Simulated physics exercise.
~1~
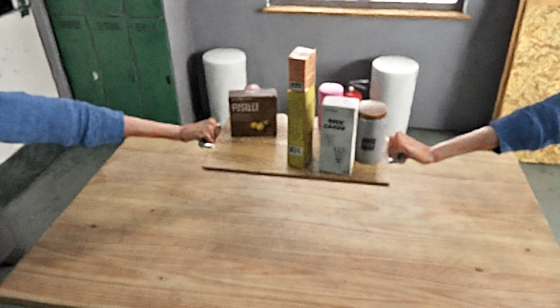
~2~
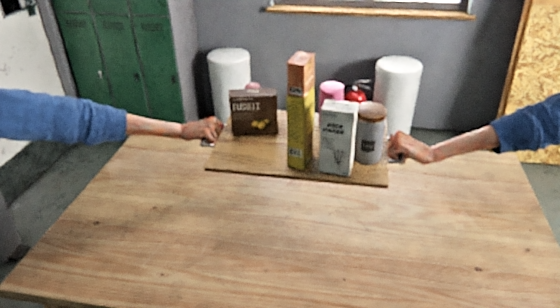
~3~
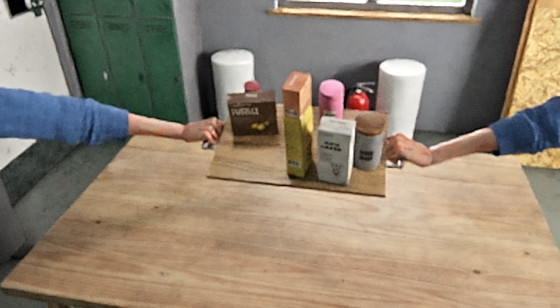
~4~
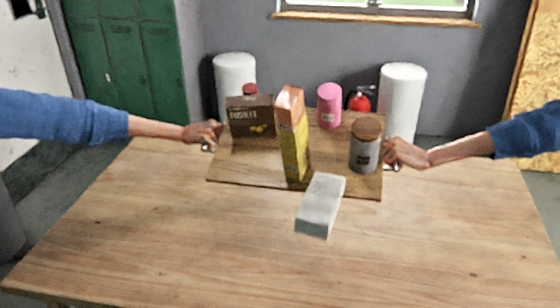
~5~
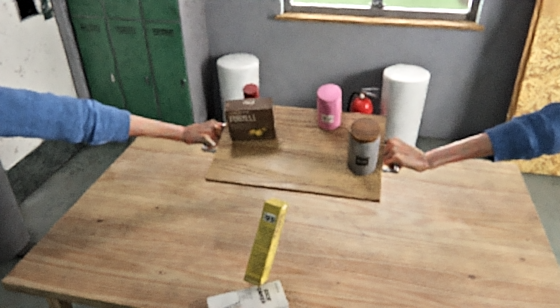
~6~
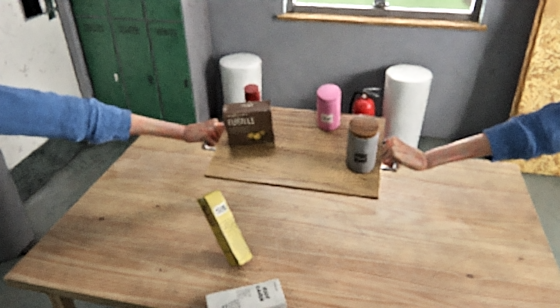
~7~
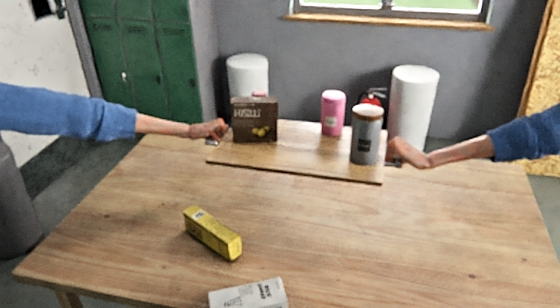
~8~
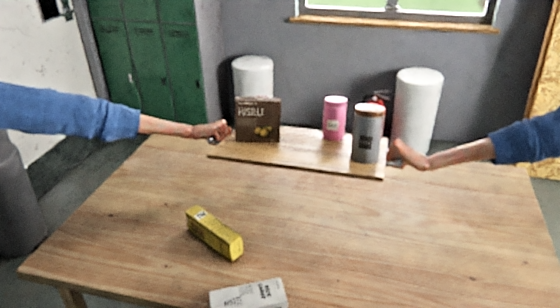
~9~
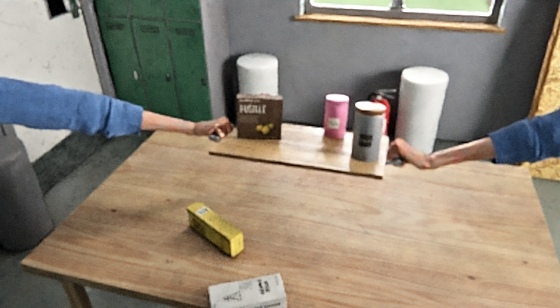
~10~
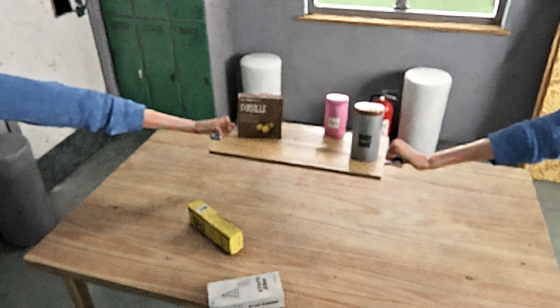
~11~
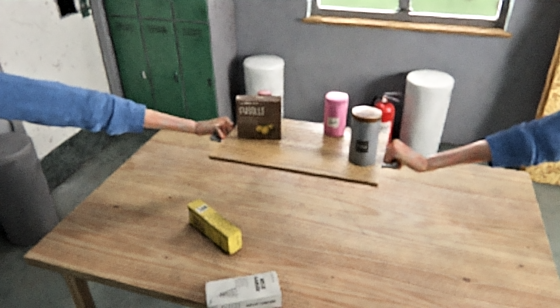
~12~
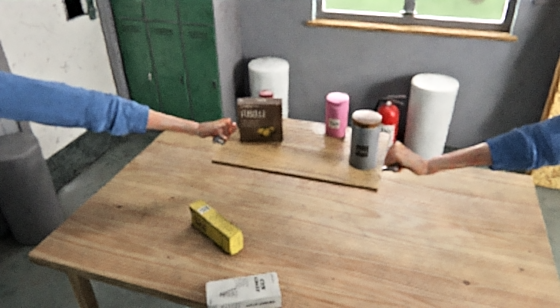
Above a wooden table, two hands tip a tray, spilling some packages while others stay.
